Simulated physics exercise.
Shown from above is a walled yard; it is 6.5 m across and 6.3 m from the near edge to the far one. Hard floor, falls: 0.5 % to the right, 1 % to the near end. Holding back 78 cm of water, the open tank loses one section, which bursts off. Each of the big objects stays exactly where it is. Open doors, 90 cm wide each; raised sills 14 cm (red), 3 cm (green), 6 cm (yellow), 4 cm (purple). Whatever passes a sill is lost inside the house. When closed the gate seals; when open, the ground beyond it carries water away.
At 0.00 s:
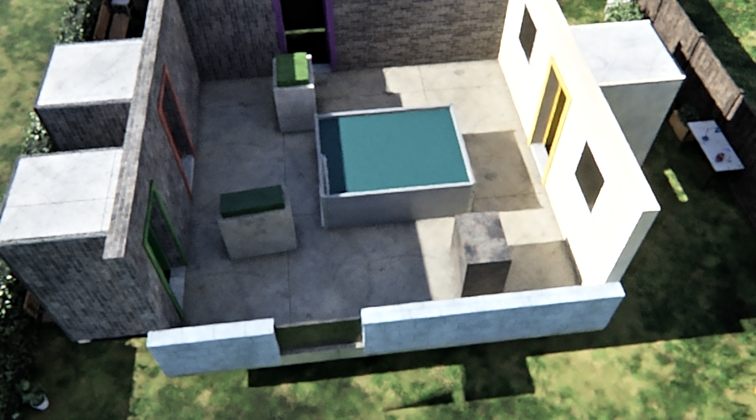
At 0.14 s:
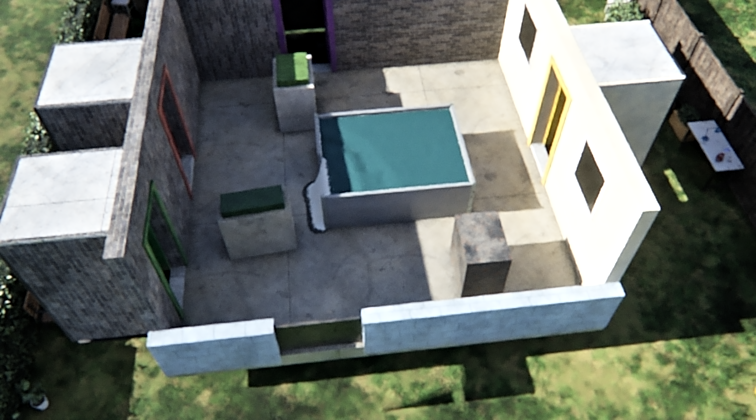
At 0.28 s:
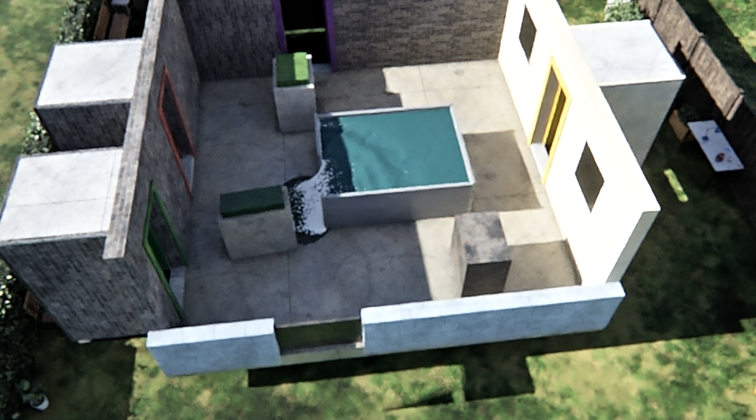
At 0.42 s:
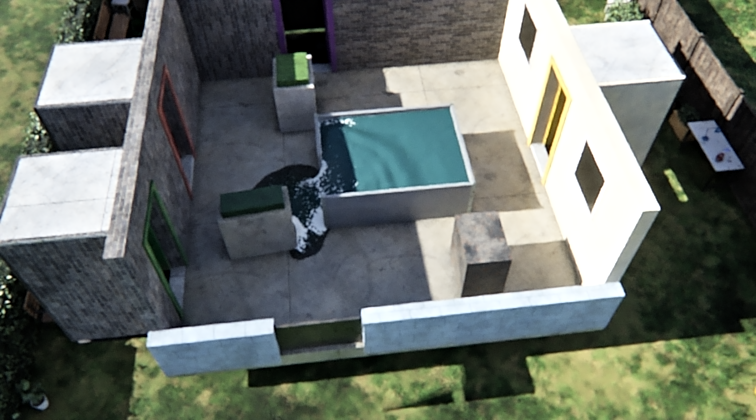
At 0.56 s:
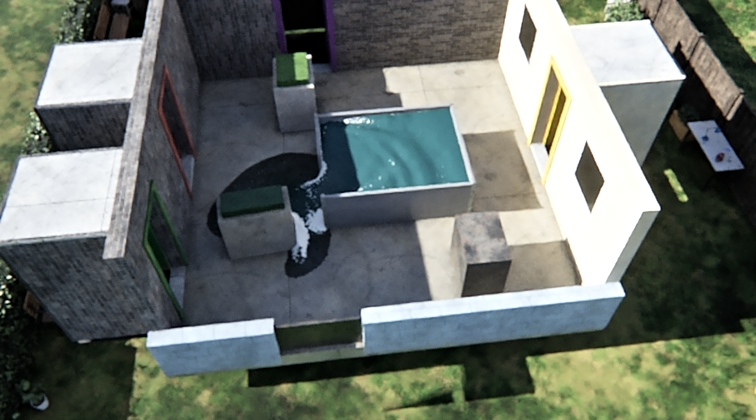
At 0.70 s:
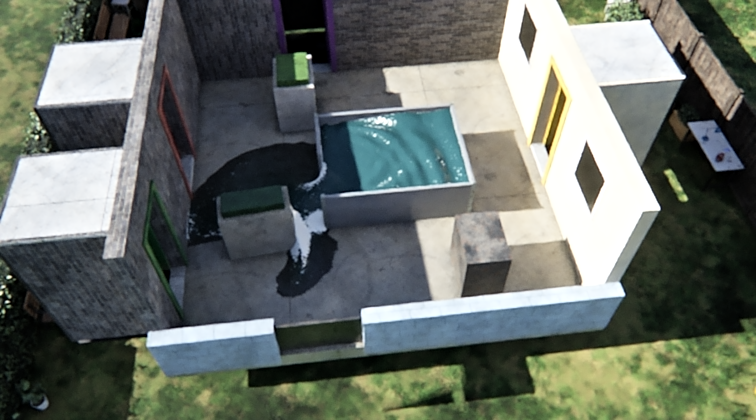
An open tank in a walled yard bursts at its left side, spreading water around a block.
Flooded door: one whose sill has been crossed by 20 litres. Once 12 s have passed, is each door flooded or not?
At that moment the red door is flooded, the green door is flooded, the yellow door is flooded, the purple door is flooded.
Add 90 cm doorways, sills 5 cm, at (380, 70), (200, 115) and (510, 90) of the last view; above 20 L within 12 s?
In that order: Short of it, beyond it, beyond it.
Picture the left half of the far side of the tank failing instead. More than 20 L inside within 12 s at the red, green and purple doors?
Red: Within the limit; green: Exceeding the limit; purple: Exceeding the limit.
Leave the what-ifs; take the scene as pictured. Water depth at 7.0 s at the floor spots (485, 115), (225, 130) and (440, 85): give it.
5, 6 and 3 cm, respectively.
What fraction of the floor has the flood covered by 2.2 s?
I'd say around 40 %.
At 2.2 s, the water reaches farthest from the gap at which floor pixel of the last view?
Point: Roughly (201, 86) in the last view.
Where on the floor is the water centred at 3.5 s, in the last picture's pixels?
(333, 196).
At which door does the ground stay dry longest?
That's the yellow door.
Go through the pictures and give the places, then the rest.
The first frame shows the open tank at (391, 151) is whole and still, 78 cm deep.
In the second frame, the front is at (323, 231), 0.6 m from the gap at (325, 194); 0.3 m2 of floor is under water; 78 cm left at the back of the open tank.
In the third frame, the front is at (287, 187), 0.9 m from the gap at (325, 196); 0.9 m2 of floor is under water; 78 cm left at the back of the open tank.
In the fourth frame, the front is at a hidden place, 1.4 m from the gap at (325, 197); 1.8 m2 of floor is under water; 78 cm left at the back of the open tank.
In the fifth frame, water pours out at (325, 197) and has run 2.0 m, to (214, 225); typically 7 cm deep outside, 78 cm at the open tank's back.
In the sixth frame, the front is at (189, 241), 2.5 m from the gap at (325, 197); 4.4 m2 of floor is under water; 76 cm left at the back of the open tank.
After 1.4 s water covers 25 % of the floor and is deepest (56 cm) near (302, 227); red door 29 cm at the sill, 11 L in, green door 5 cm at the sill, 0 L in, yellow door not reached, purple door not reached.
After 2.2 s water covers 40 % of the floor and is deepest (46 cm) near (302, 227); red door 33 cm at the sill, 85 L in, green door 7 cm at the sill, 2 L in, yellow door not reached, purple door not reached.
After 3.5 s water covers 50 % of the floor and is deepest (32 cm) near (302, 227); red door 24 cm at the sill, 178 L in, green door 6 cm at the sill, 11 L in, yellow door not reached, purple door 8 cm at the sill, 0 L in.
After 7.0 s water covers 90 % of the floor and is deepest (20 cm) near (449, 293); red door 14 cm at the sill, 229 L in, green door 8 cm at the sill, 31 L in, yellow door 8 cm at the sill, 0 L in, purple door 8 cm at the sill, 39 L in.
After 12.0 s water covers 100 % of the floor and is deepest (20 cm) near (586, 309); red door 7 cm at the sill, 230 L in, green door 7 cm at the sill, 83 L in, yellow door 8 cm at the sill, 64 L in, purple door 5 cm at the sill, 64 L in.
